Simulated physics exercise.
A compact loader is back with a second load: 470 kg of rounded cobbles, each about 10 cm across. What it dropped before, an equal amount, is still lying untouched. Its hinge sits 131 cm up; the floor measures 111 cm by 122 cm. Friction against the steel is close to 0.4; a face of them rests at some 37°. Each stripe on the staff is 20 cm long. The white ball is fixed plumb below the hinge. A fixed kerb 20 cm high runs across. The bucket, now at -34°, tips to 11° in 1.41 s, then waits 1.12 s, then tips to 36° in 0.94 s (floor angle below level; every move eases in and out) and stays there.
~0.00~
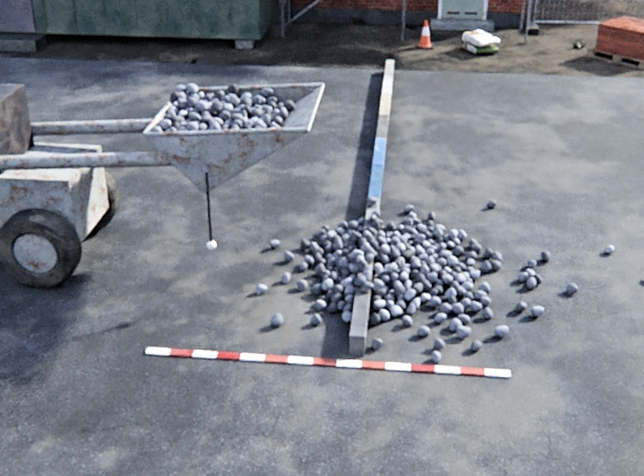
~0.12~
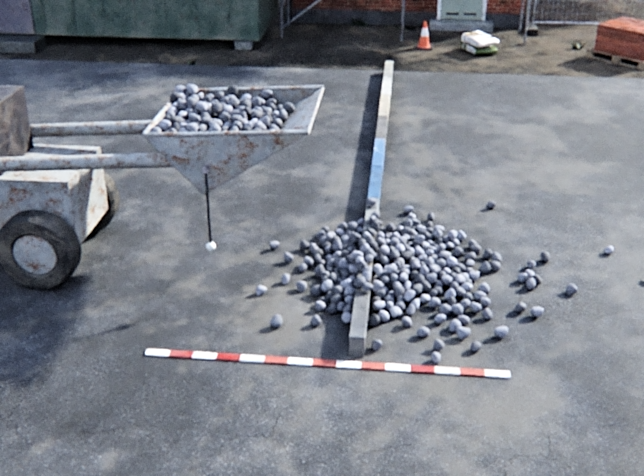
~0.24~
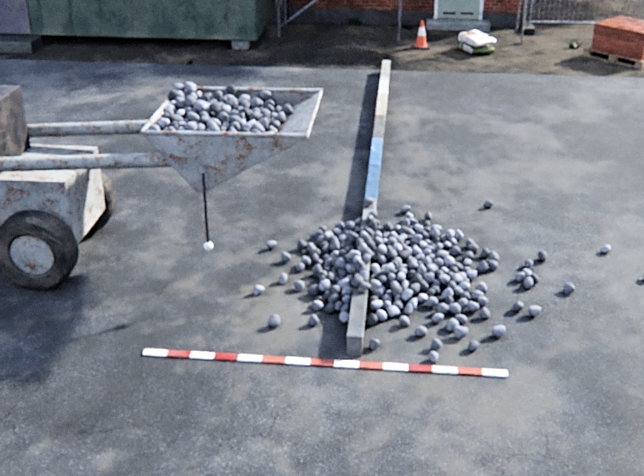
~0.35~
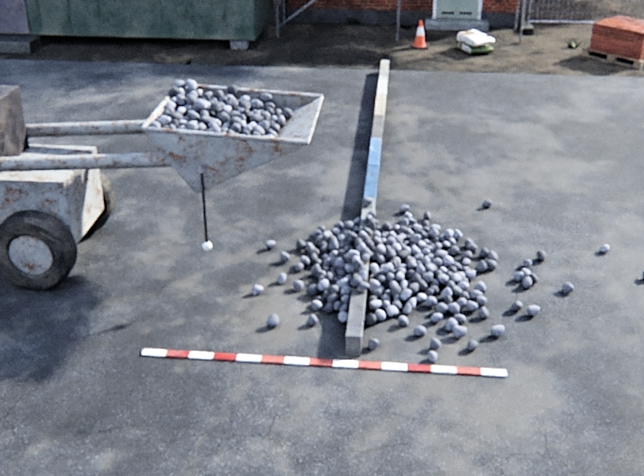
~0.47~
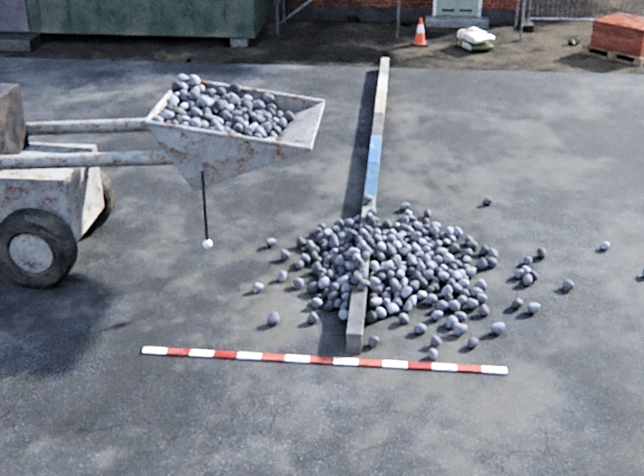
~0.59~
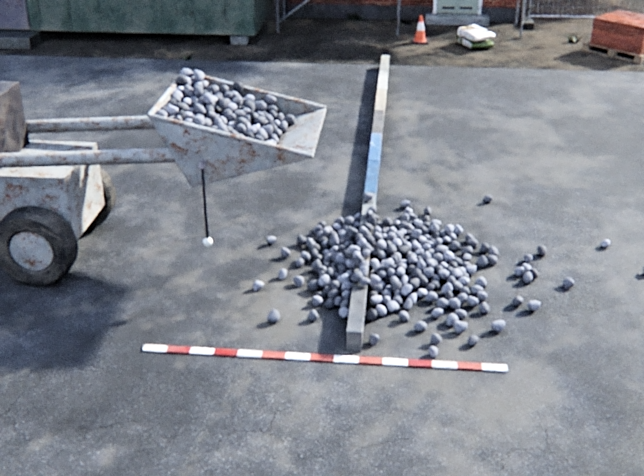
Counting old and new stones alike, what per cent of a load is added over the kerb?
About 5 per cent.
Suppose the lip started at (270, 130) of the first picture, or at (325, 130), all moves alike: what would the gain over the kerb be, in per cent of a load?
First some 0, then 15 per cent.
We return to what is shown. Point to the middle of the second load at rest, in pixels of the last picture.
Their middle is at about (321, 253).
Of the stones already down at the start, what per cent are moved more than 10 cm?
About 5 per cent.
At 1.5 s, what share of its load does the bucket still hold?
About 100 per cent.
After 1.1 s the floor is at 4°; in per cent of one load, 100 in the bucket, 33 on this side of the kerb, 67 over the kerb; the foremost stones are at (560, 265).
After 1.5 s the floor is at 11°; in per cent of one load, 100 in the bucket, 33 on this side of the kerb, 67 over the kerb; the foremost stones are at (560, 265).
After 3.9 s the floor is at 36°; in per cent of one load, 5 in the bucket, 125 on this side of the kerb, 70 over the kerb; the foremost stones are at (560, 265).
After 6.8 s the floor is at 36°; in per cent of one load, 0 in the bucket, 128 on this side of the kerb, 72 over the kerb; the foremost stones are at (560, 265). Net gain over the kerb, 5.
